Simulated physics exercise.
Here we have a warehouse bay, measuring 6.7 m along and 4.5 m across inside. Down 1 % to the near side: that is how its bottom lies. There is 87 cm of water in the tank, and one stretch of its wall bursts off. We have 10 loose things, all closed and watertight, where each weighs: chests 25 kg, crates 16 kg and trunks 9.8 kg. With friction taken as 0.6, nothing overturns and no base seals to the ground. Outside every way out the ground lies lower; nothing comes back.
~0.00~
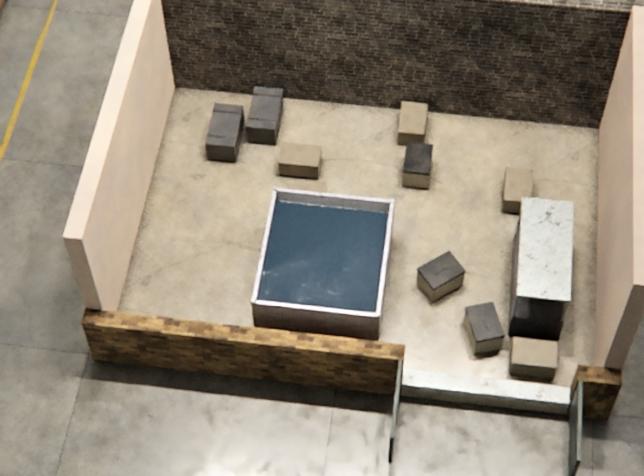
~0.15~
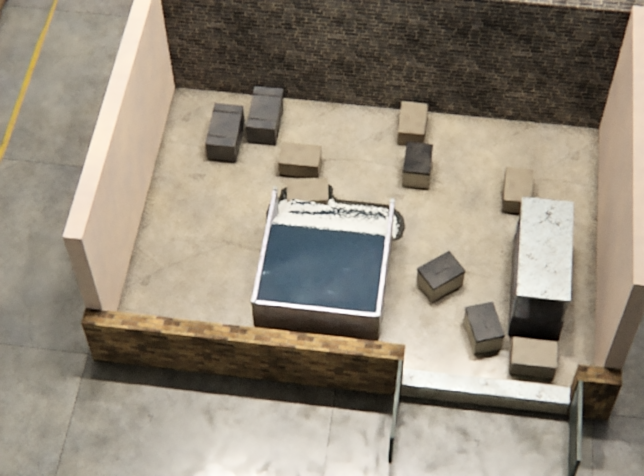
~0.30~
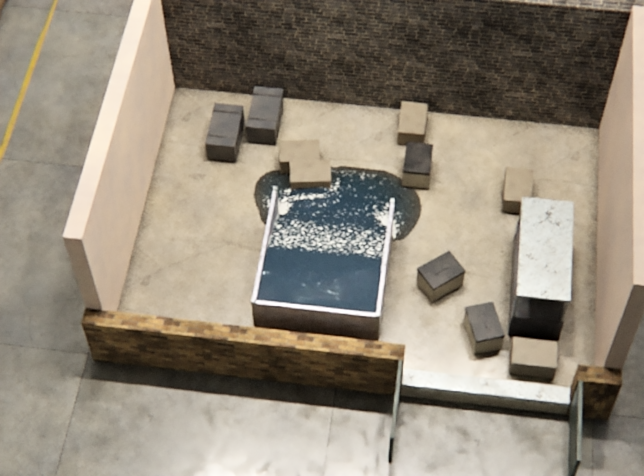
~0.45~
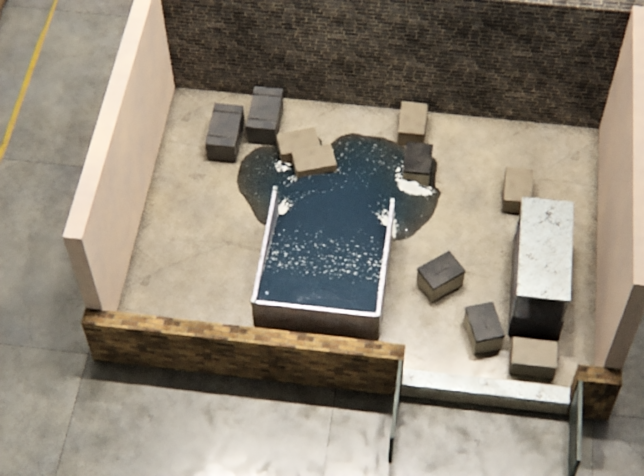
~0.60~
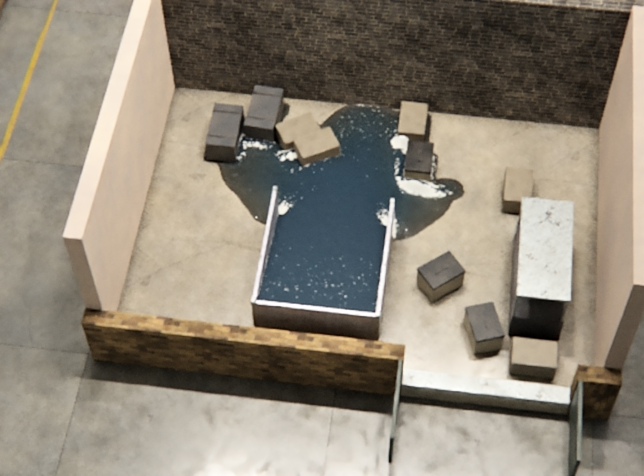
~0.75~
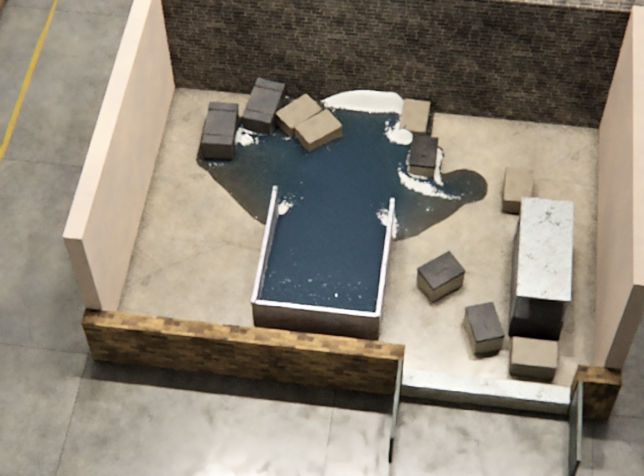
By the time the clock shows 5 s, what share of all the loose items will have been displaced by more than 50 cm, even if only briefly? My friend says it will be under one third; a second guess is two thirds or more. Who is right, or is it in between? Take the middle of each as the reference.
I expect two in three or more.
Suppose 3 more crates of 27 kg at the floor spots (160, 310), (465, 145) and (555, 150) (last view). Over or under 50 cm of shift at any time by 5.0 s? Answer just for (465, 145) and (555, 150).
Result, in sequence: Exceeded; exceeded.
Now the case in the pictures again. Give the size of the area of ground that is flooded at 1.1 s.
Close to 13 m2, I'd say.
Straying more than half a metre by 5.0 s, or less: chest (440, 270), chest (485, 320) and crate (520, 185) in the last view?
Well, the first one's not that far, the next one's not that far and the last one's too far.
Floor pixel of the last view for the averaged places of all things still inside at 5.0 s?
Near (387, 271).
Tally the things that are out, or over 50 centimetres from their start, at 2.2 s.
The number I get is 6.
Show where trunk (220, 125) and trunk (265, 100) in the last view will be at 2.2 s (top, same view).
First near (169, 124), second near (205, 99).
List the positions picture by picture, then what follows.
In the first picture, a crate at (307, 193) rests on the ground; a crate at (300, 154) rests on the ground; water covers 2.9 m2; 0 of 10 have shifted.
In the second picture, a crate at (307, 189) rests on the ground, 7 cm from its start; a crate at (300, 154), on the bottom; water covers 3.8 m2; 1 of 10 have shifted.
In the third picture, a crate at (310, 171) rests on the ground, 39 cm from its start; a crate at (300, 150), on the bottom, 7 cm from its start; water covers 5.3 m2; 2 of 10 have shifted.
In the fourth picture, a crate at (314, 158) rests on the ground, 63 cm from its start; a crate at (298, 140) rests on the ground, 25 cm from its start; water covers 6.7 m2; 2 of 10 have shifted.
In the fifth picture, a crate at (316, 142) rests on the ground, 90 cm from its start; a crate at (298, 127) rests on the ground, 50 cm from its start; water covers 8.2 m2; 2 of 10 have shifted.
In the sixth picture, a crate at (318, 126) rests on the ground, 121 cm from its start; a crate at (299, 111), on the bottom, 82 cm from its start; water covers 9.5 m2; 6 of 10 have shifted.
After 1.1 s 2 of 10 are over 50 cm from their spots; 4 afloat.
After 2.2 s 6 of 10 are over 50 cm from their spots; 4 afloat.
After 3.5 s 7 of 10 are over 50 cm from their spots; 6 afloat.
After 5.0 s 7 of 10 are over 50 cm from their spots, and 7 have been at some point; 6 afloat.
